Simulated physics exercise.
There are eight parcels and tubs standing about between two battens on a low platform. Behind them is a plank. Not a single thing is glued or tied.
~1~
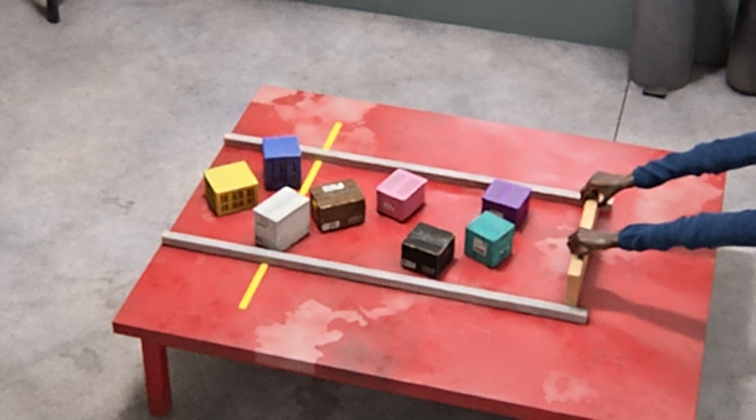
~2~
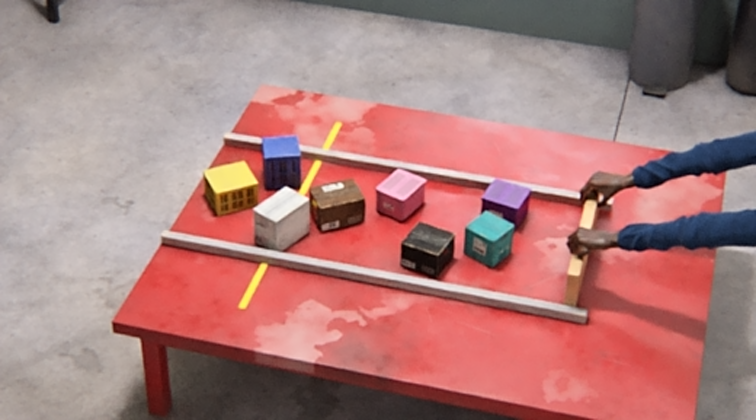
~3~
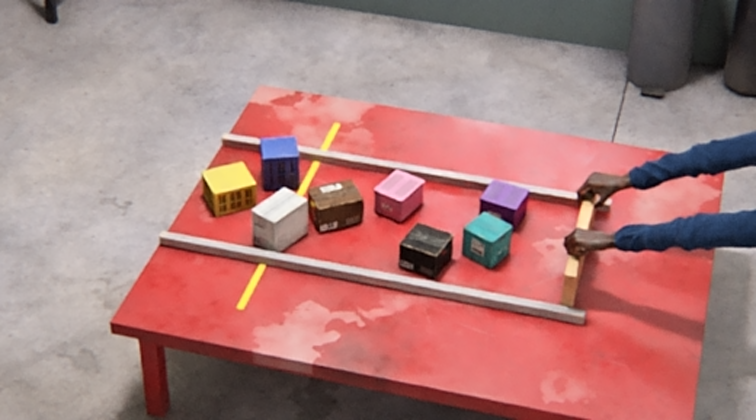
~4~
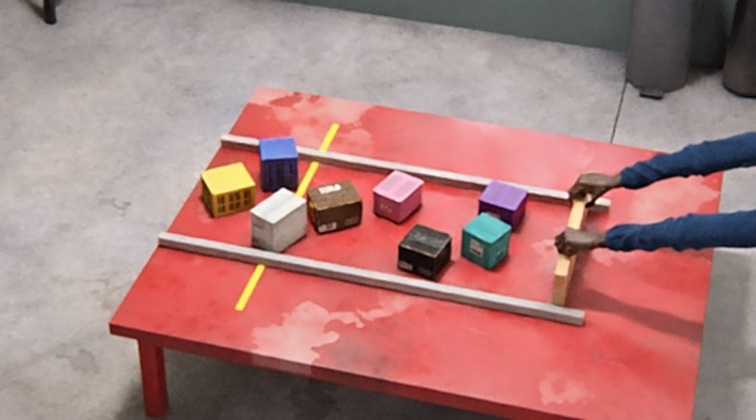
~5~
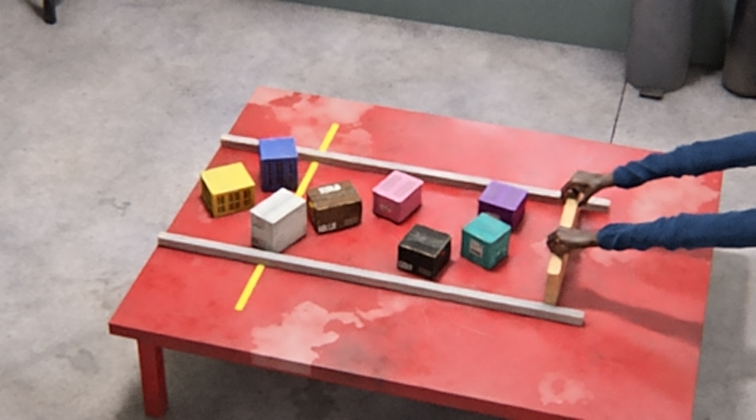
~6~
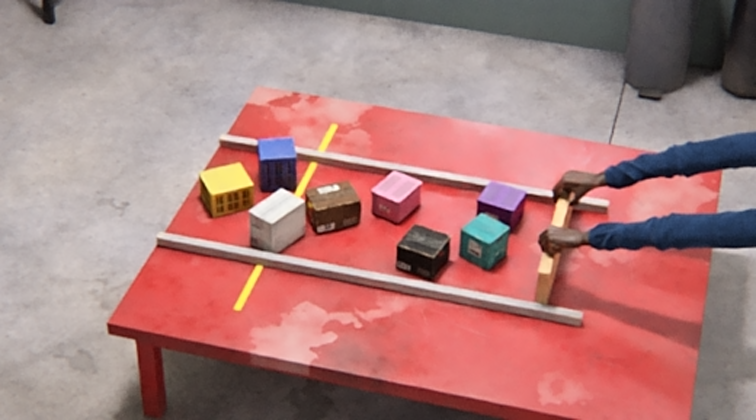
The clip opens on eight colored boxes standing between two pale battens on a red platform crossed by a yellow tape line, while two hands hold a wooden plank at the right. The hands then slide the plank a short way left toward the boxes, which stay practically still.
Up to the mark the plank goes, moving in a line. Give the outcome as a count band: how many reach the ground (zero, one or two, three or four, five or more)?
Zero reach the ground.
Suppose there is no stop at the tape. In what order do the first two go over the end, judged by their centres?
First the yellow crate, then the blue crate.
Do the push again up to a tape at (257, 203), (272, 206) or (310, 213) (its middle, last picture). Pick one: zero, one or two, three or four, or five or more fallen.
Taking them in turn, 1 or 2; either one or two; not one.
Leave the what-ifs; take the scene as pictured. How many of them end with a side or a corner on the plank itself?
4 touch it.
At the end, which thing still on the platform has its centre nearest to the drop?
Foremost, the yellow crate.
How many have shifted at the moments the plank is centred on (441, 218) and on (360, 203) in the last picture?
Answer - first 4, then 6.
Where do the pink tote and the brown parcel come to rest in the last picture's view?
Roughly (276, 179) for the first and roughly (236, 194) for the second.
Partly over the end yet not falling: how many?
That comes to 1 of them.
Soon after, none off yet; yellow crate at rest near (227, 190); blue crate at rest near (277, 165); white box at rest near (277, 223).
After that, none off yet; yellow crate at rest near (227, 190); blue crate at rest near (277, 165); white box moving near (273, 223).
And then, none off yet; yellow crate at rest near (227, 190); blue crate at rest near (277, 165); white box displaced a little near (257, 223).
In the end, the number that fall off is zero.
